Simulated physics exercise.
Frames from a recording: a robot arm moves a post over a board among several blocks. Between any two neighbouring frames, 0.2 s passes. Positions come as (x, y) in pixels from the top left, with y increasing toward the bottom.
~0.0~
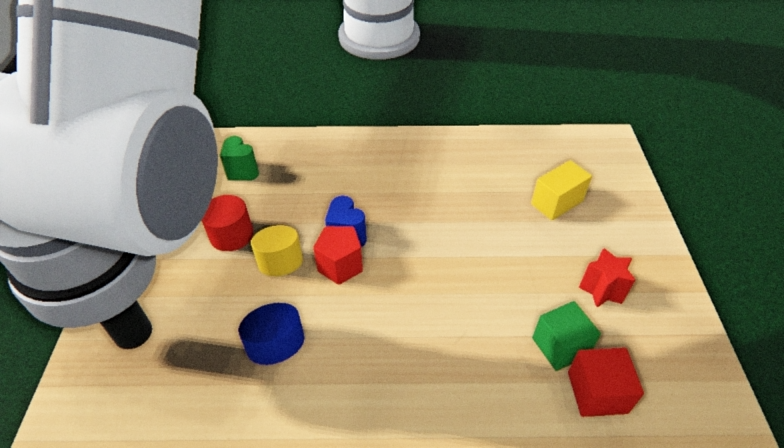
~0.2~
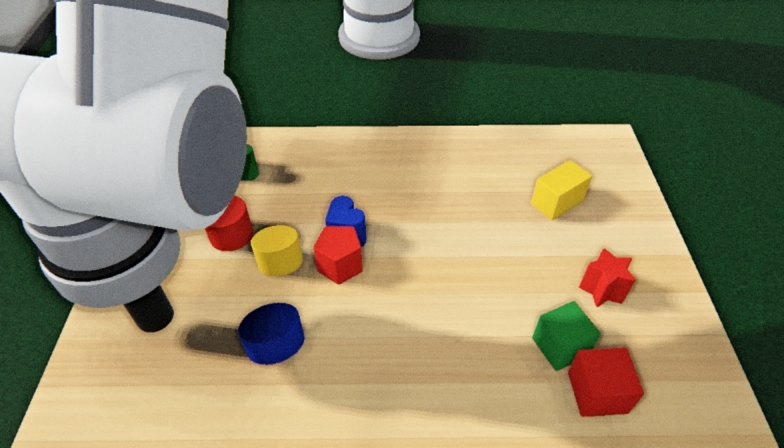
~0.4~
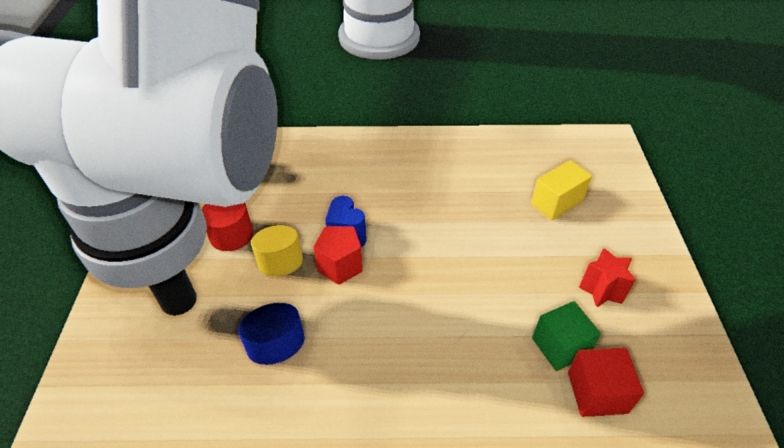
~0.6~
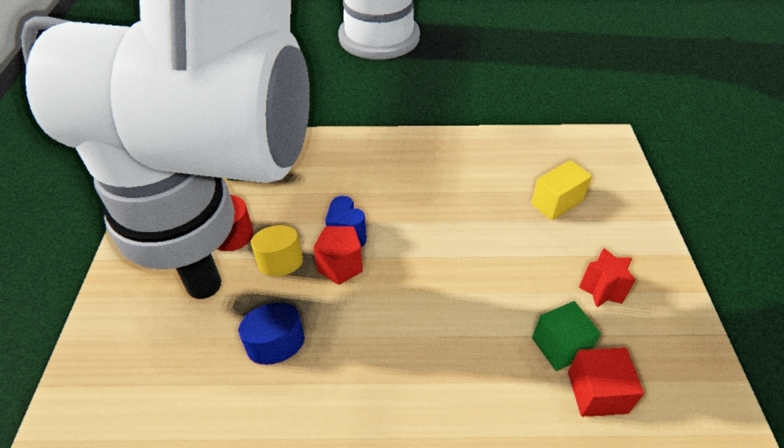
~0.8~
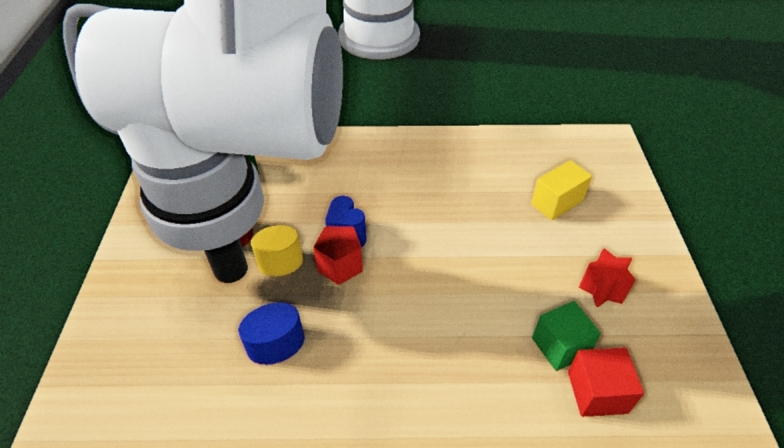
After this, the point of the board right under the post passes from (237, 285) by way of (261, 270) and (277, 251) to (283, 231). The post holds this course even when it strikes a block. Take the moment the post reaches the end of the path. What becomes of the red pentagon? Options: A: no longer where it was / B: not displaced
B (not displaced)
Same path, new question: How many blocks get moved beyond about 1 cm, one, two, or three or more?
One block moves.
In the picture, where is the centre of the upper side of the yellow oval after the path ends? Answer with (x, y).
Its top centre is at about (311, 212).
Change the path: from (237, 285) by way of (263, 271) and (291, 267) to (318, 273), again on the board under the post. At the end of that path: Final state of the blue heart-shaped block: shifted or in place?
By the last moment of the path, the blue heart-shaped block has shifted.
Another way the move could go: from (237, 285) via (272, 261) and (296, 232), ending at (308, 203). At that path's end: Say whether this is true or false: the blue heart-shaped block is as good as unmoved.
It is false.
What follows on the original path. Halfway along, post at (267, 245); yellow oval at (301, 224), turned 20° clockwise.
At the end, post at (279, 215); yellow oval at (311, 212), turned 70° clockwise; red pentagon unmoved; blue heart-shaped block at (348, 211).
